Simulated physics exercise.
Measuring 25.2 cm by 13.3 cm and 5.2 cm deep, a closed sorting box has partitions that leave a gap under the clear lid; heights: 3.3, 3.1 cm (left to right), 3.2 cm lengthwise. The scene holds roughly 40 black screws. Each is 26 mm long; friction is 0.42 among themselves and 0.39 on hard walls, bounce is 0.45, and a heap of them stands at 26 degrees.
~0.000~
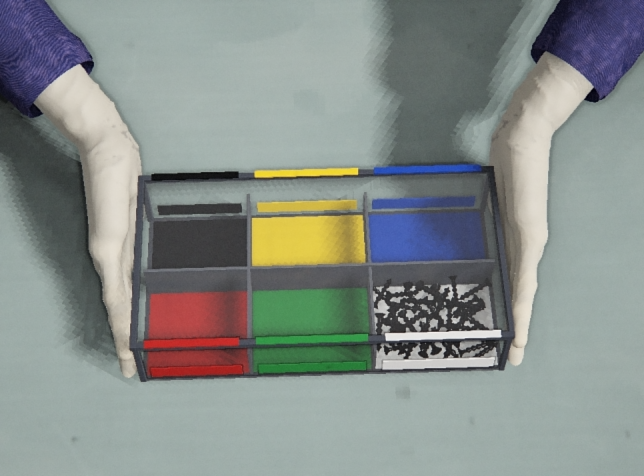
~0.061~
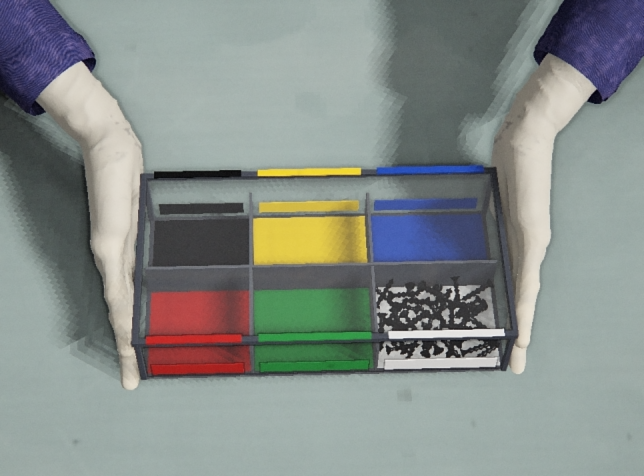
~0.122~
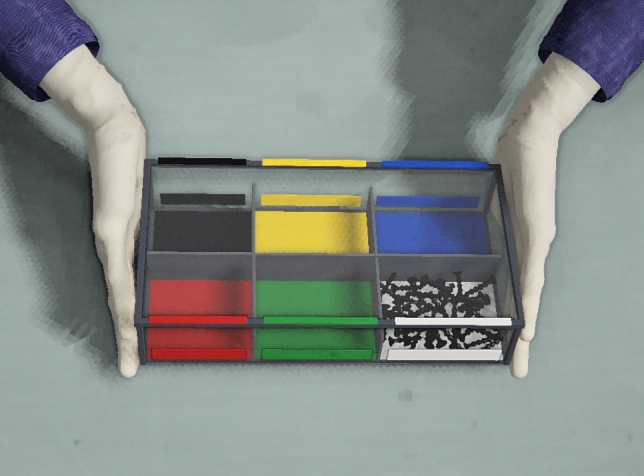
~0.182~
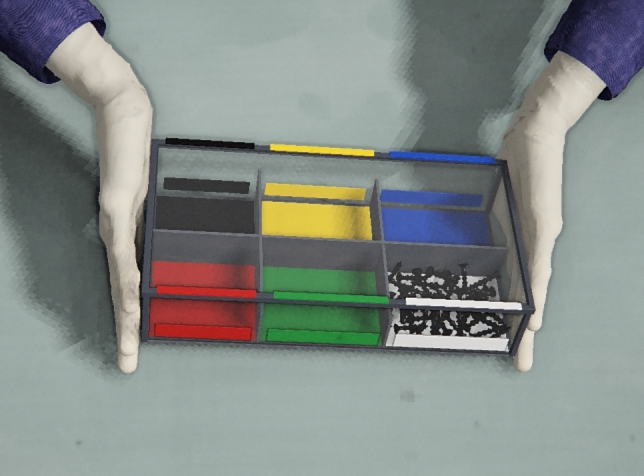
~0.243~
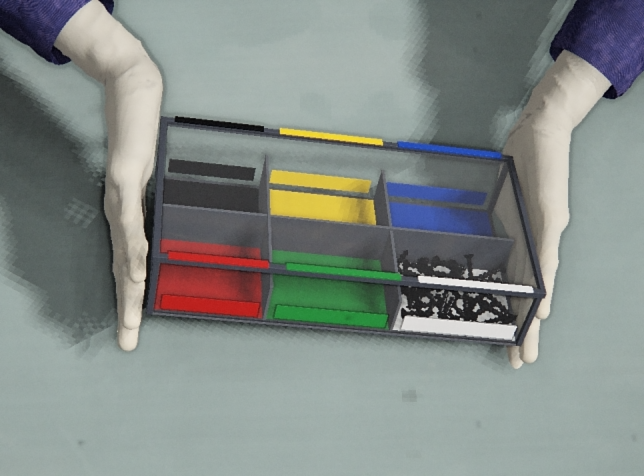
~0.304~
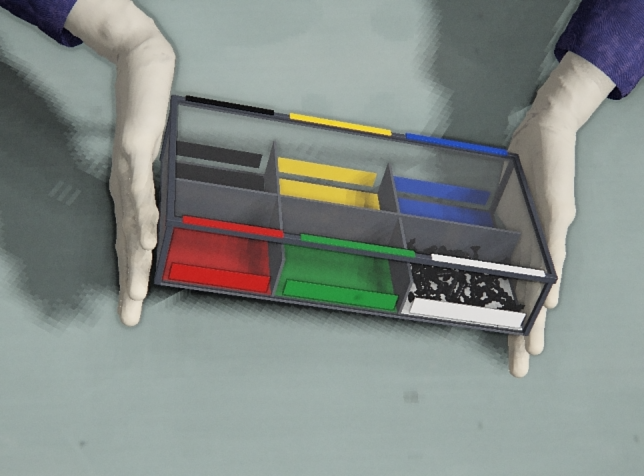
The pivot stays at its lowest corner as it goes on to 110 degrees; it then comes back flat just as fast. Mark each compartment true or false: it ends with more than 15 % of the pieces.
Red: False, blue: True, green: False, yellow: False, white: True, black: False.
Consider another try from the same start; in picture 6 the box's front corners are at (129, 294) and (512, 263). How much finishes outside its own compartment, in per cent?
Something like 90 in a hundred.
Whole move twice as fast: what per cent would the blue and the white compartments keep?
Blue 50 %, white 50 %.
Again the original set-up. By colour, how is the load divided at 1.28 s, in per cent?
Red 0 %, blue 40 %, green 0 %, yellow 0 %, white 60 %, black 0 %.
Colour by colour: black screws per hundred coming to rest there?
Per cent by compartment - red 0, blue 50, green 0, yellow 0, white 50, black 0.
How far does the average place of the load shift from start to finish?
Roughly 5.5 cm.
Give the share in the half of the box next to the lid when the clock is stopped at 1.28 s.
Estimate: Near 70 per cent.
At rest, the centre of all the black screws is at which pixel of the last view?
Est. centre at rest: (478, 267) px.
After 1.28 s, tilt 109 degrees; blue 40 %, white 60 %.
Then, at 1.93 s, tilt 48 degrees; blue 50 %, white 50 %.
After 2.63 s, tilt 0 degrees; blue 50 %, white 50 %.
By 3.0 s all is still; red 0 %, blue 50 %, green 0 %, yellow 0 %, white 50 %, black 0 %.
